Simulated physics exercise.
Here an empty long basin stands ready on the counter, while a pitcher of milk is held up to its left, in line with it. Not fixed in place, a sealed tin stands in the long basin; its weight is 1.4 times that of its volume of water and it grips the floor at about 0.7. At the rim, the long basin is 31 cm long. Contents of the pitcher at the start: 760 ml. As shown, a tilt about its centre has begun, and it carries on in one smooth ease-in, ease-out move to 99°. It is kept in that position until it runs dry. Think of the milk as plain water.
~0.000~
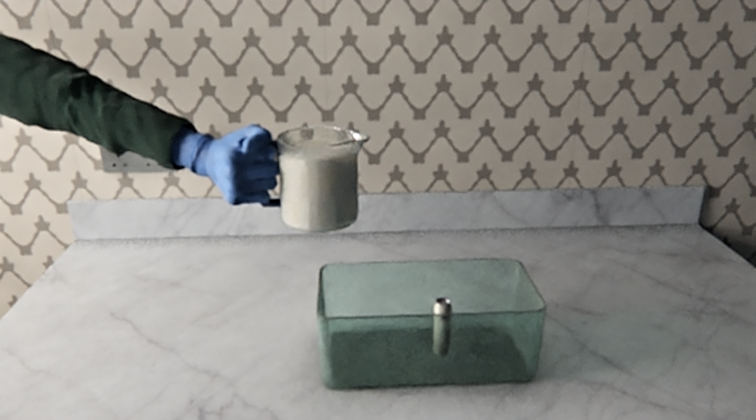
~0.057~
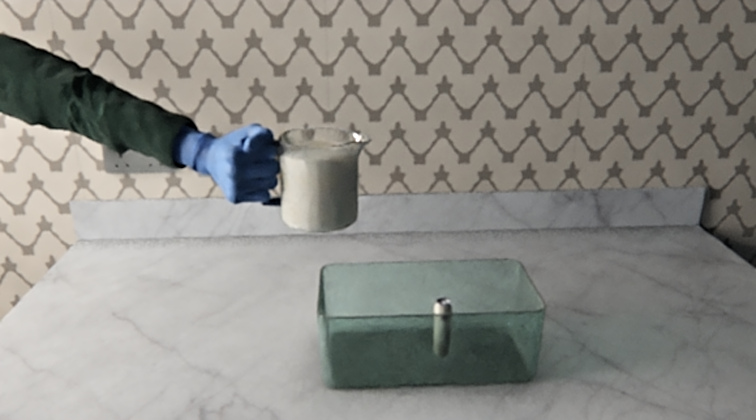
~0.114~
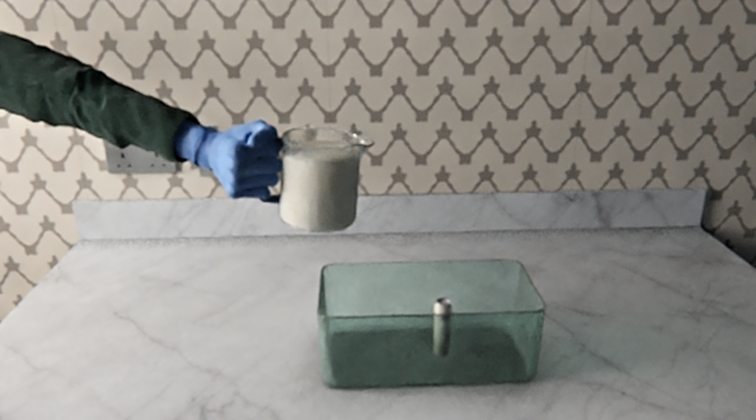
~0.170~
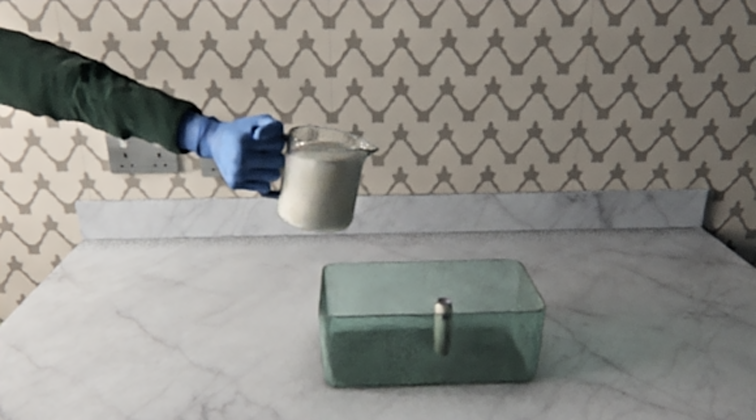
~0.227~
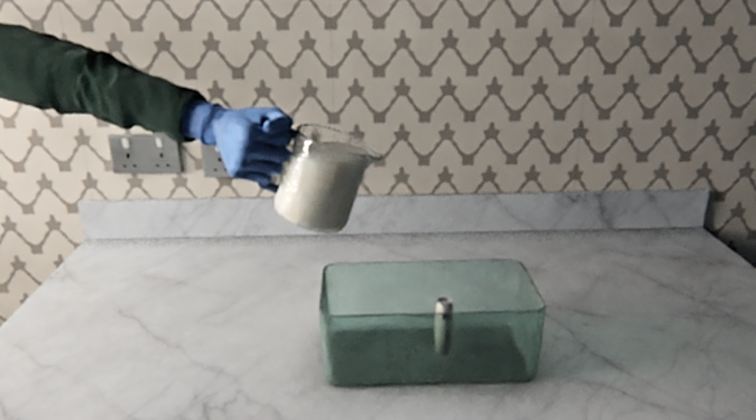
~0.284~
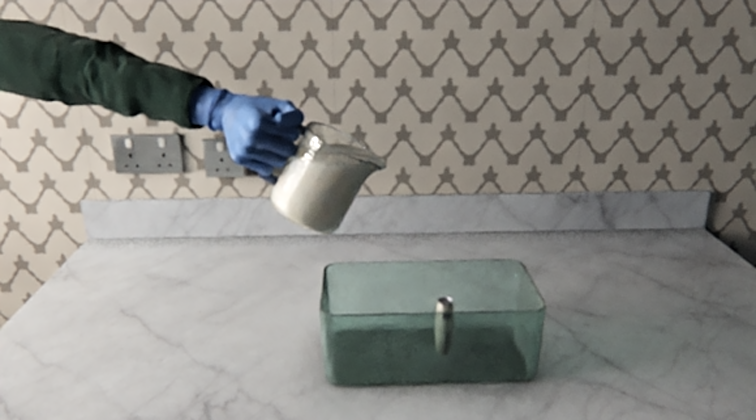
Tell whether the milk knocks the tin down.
My bet is it capsizes.
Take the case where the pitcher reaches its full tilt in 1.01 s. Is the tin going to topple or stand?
So the tin will tip over.
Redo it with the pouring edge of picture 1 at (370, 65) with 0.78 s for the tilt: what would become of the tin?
After that, the tin overturns.
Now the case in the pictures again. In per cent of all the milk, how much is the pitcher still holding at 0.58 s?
I'd put it near 66 percent.
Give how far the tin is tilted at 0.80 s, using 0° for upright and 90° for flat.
The lean is some 60° away from upright.
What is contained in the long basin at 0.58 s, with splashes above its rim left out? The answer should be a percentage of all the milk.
10 %, roughly.
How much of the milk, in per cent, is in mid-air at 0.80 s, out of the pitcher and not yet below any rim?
Something like 22 per cent is in the air then.
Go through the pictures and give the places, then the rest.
It leans 0°; its right rim is at (370, 137); the milk meets the walls at (281, 149) and (356, 147); the long basin's rim runs from (319, 290) to (532, 284); the tin's top is at (443, 303), in the first frame.
It leans 1°; its right rim is at (371, 139); the milk meets the walls at (282, 149) and (358, 149), in the second frame.
It leans 5°; its right rim is at (374, 142); the milk meets the walls at (285, 149) and (360, 150), in the third frame.
It leans 11°; its right rim is at (379, 148); the milk meets the walls at (288, 150) and (366, 151), in the fourth frame.
It leans 19°; its right rim is at (383, 156); the milk meets the walls at (290, 159) and (373, 153), in the fifth frame.
It leans 29°; its right rim is at (386, 167); the milk meets the walls at (286, 168) and (380, 160); 1 per cent is over the edge, in the sixth frame.
By 0.58 s the tilt is 84° and 65 per cent is still to pour; the tin stands where it began.
By 0.80 s the tilt is 99° and 23 per cent is still to pour; the tin lies on its side.
By 1.03 s the tilt is 99° and 7 per cent is still to pour; the tin lies on its side.
By 1.28 s the tilt is 99° and 2 per cent is still to pour; the tin lies on its side.
At rest the tin lies on its side.
